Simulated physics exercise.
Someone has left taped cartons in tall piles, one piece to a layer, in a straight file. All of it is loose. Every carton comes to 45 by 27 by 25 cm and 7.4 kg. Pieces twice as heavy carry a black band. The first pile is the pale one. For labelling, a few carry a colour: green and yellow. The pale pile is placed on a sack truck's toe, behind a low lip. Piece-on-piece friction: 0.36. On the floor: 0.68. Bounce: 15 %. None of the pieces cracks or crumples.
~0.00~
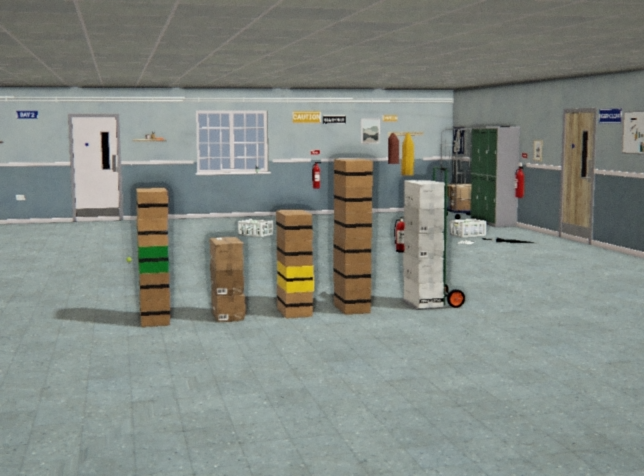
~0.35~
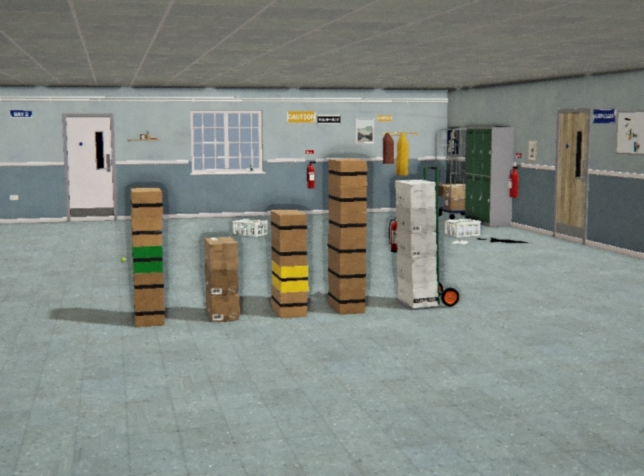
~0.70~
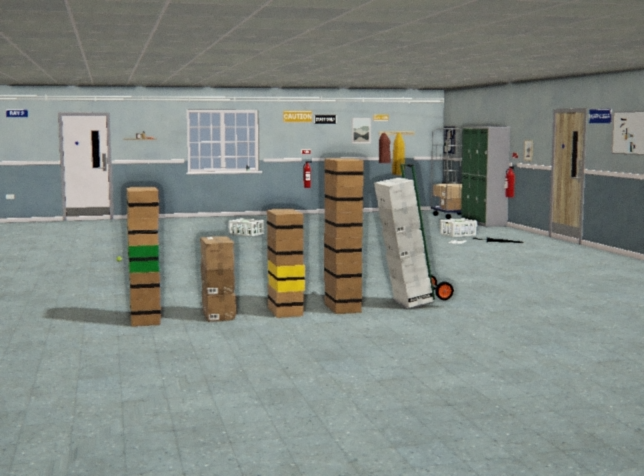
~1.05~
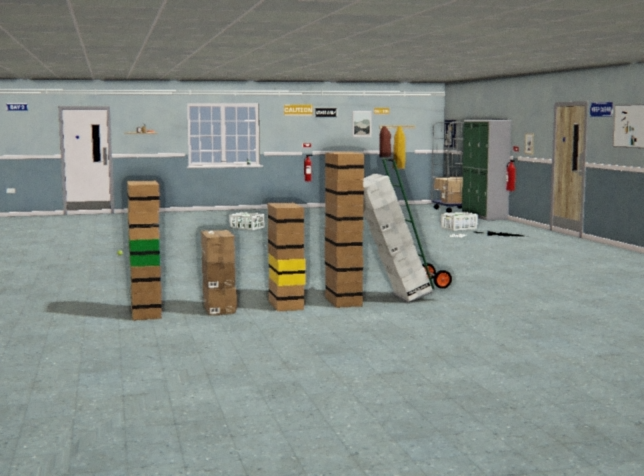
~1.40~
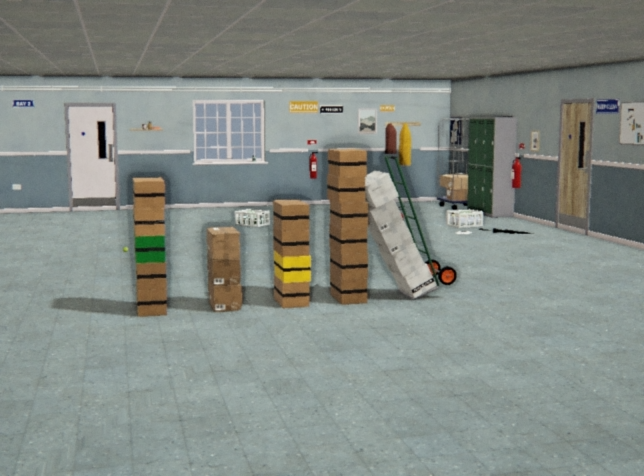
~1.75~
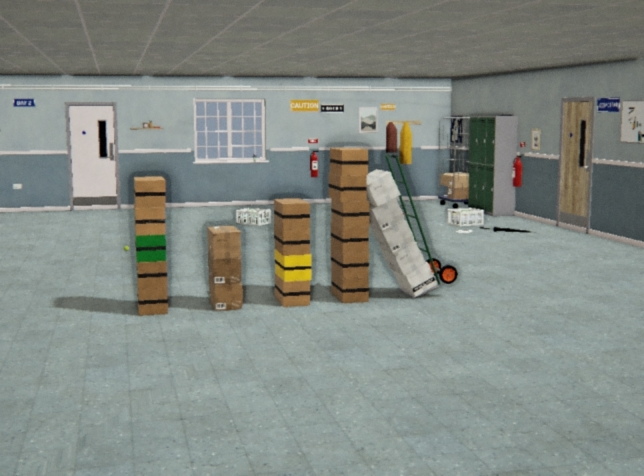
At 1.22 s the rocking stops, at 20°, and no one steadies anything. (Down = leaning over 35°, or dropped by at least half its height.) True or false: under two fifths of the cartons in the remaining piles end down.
True.
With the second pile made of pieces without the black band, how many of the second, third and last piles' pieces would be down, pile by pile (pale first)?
Result: Second pile 6, third pile 4, last pile 4.
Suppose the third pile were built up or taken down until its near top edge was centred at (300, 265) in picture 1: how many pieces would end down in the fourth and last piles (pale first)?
You'd get fourth 0 and last 0.
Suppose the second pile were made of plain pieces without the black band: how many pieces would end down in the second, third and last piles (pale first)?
Second 6, third 4, last 4.
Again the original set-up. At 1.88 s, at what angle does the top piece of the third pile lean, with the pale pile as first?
Roughly 0 degrees.
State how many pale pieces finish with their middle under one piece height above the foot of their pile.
1 pieces, pale ones.
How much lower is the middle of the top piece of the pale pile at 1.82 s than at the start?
Roughly 0 cm lower.
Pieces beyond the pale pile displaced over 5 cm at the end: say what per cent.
0 percent of them have shifted.
By 1.82 s, 0 of the pale pile down; none of the 18 other cartons down, 1 disturbed.
When it is over (2.3 s), 0 of the pale pile down; none of the 18 other cartons down, 1 disturbed; yellow carton unmoved; green carton unmoved. That is 0 per cent. In pixels of the last frame, middles, yellow carton near (293, 264), green carton near (150, 245).
